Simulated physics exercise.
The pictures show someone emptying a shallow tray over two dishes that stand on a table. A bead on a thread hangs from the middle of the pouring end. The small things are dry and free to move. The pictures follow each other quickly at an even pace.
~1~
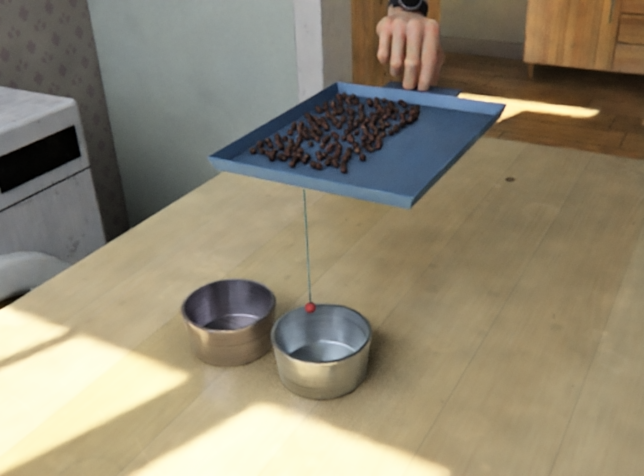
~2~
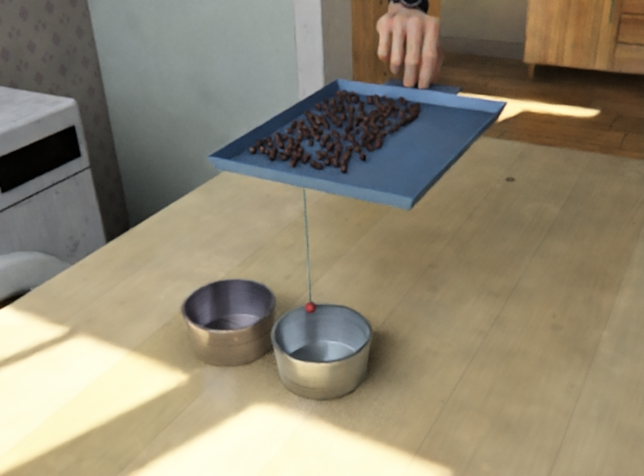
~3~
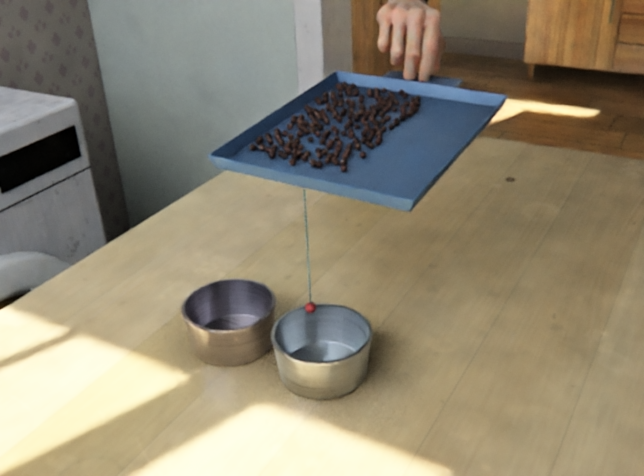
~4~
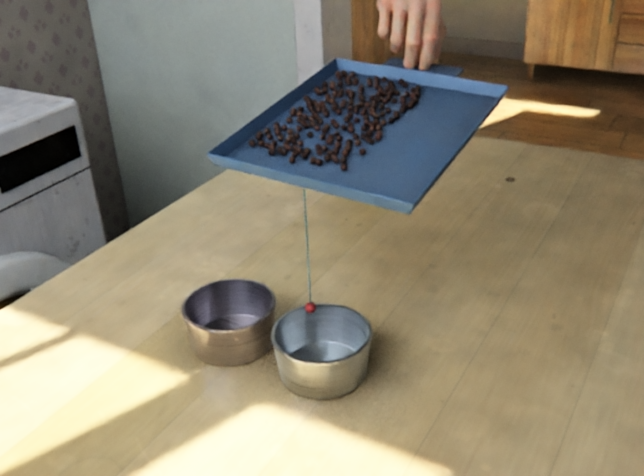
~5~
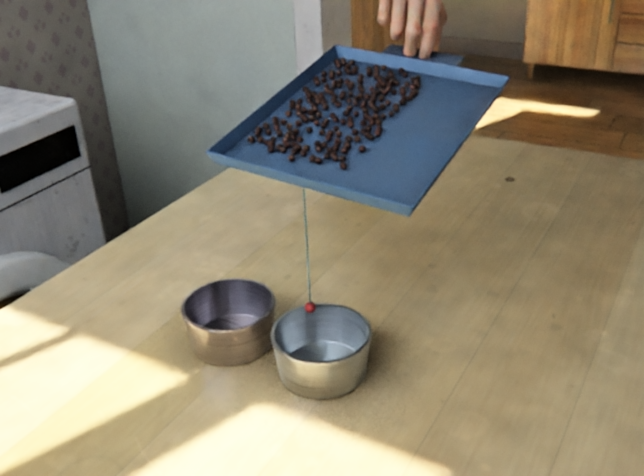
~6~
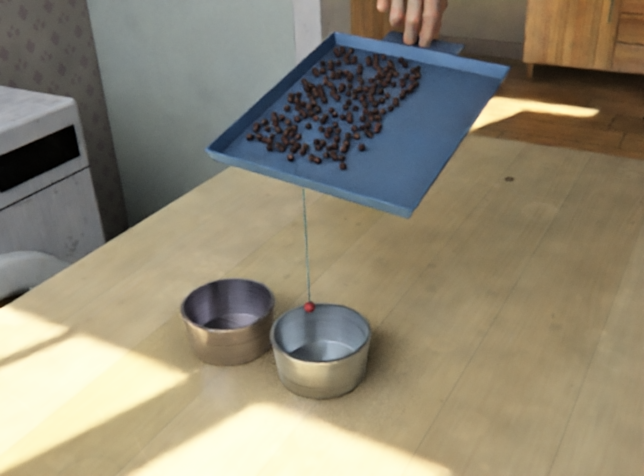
At first, a hand holds a blue tray of small dark brown berries nearly level above two metal dishes on a wooden table, a red bead hanging on a thread below. Then the hand raises the far side steadily, and the tray slants toward its near edge, dipping slightly at the right corner.
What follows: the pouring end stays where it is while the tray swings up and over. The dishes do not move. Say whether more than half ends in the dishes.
In the dishes lies only the smaller part of it.
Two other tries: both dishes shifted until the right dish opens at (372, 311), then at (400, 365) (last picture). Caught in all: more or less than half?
The first try: The smaller part. The second: Most of it.
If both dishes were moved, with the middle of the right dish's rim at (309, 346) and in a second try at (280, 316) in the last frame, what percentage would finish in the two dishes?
About 10 and 0 per cent.
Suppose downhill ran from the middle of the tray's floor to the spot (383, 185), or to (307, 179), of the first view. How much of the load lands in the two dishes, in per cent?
About 0 and 60 per cent.
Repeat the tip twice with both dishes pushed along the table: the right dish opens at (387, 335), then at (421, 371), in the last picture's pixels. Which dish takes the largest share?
At the first place the right one, at the second the right-hand dish.
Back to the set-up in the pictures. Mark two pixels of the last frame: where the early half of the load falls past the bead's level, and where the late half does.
The first part at (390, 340); the rest at (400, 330).
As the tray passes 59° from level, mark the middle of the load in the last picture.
Around (378, 214).
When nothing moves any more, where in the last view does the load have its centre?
Near (401, 412).
Shortly afterwards, tray tipped steeply; near two thirds on the tray; near a quarter outside both; a little in the air.
Next, tray tipped right over; a little in the right dish; the bulk outside both; only a few in the air.
Some moments later, tray tipped past a quarter turn; a little in the right dish; all but a few outside both.
In the end, tray tipped past a quarter turn; a little in the right dish; none at all in the left dish; all but a few outside both.
